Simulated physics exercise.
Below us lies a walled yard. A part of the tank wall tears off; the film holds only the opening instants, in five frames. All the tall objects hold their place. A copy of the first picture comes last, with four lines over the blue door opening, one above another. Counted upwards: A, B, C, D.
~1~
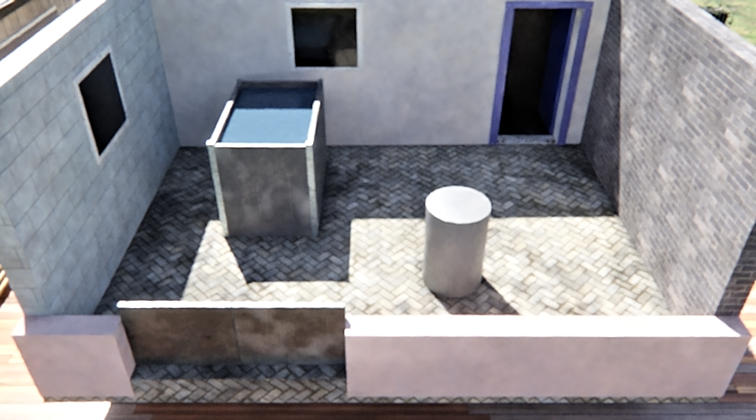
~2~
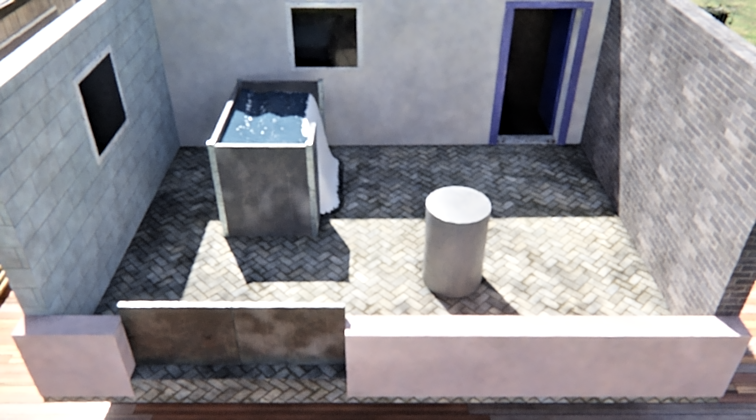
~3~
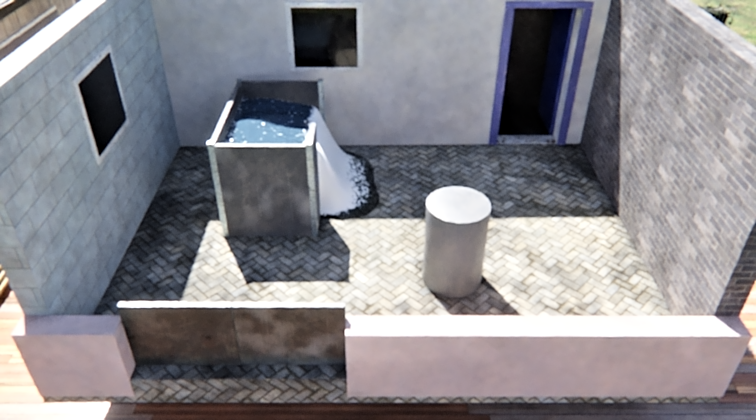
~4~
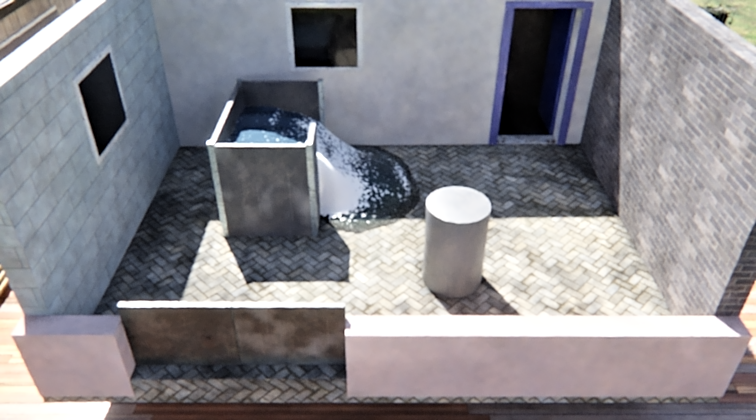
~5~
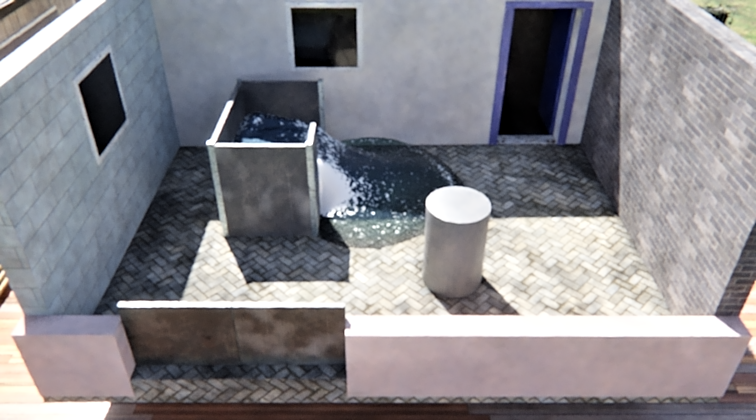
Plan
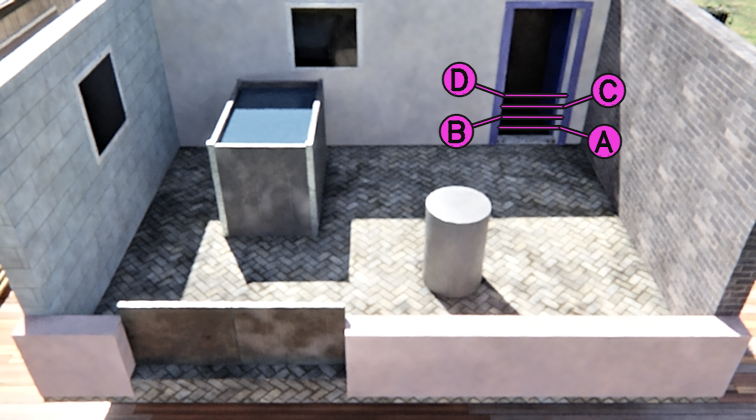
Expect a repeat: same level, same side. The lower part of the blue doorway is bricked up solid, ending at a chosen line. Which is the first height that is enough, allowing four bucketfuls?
Line A.
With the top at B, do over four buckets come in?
No, not at all.
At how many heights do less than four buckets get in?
All four.
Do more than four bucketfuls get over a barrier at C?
No, not at all.
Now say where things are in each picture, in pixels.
Water in the tank at rest, its middle at (272, 116); foot of the blue doorway at (527, 144); shut gate at (234, 312).
Water covers 2 % of the ground and shows as far out as (327, 209).
Water covers 4 % of the ground and shows as far out as (370, 205).
Water covers 9 % of the ground and shows as far out as (384, 221).
Water covers 16 % of the ground and shows as far out as (434, 161).
On the marked copy, A at (529, 127); B at (531, 117); C at (533, 106); D at (534, 95); from the bottom up A, B, C, D.
With A, a bucket or two gets in.
With B, a splash gets over, under a bucket.
With C, nothing gets over.
With D, nothing gets over.
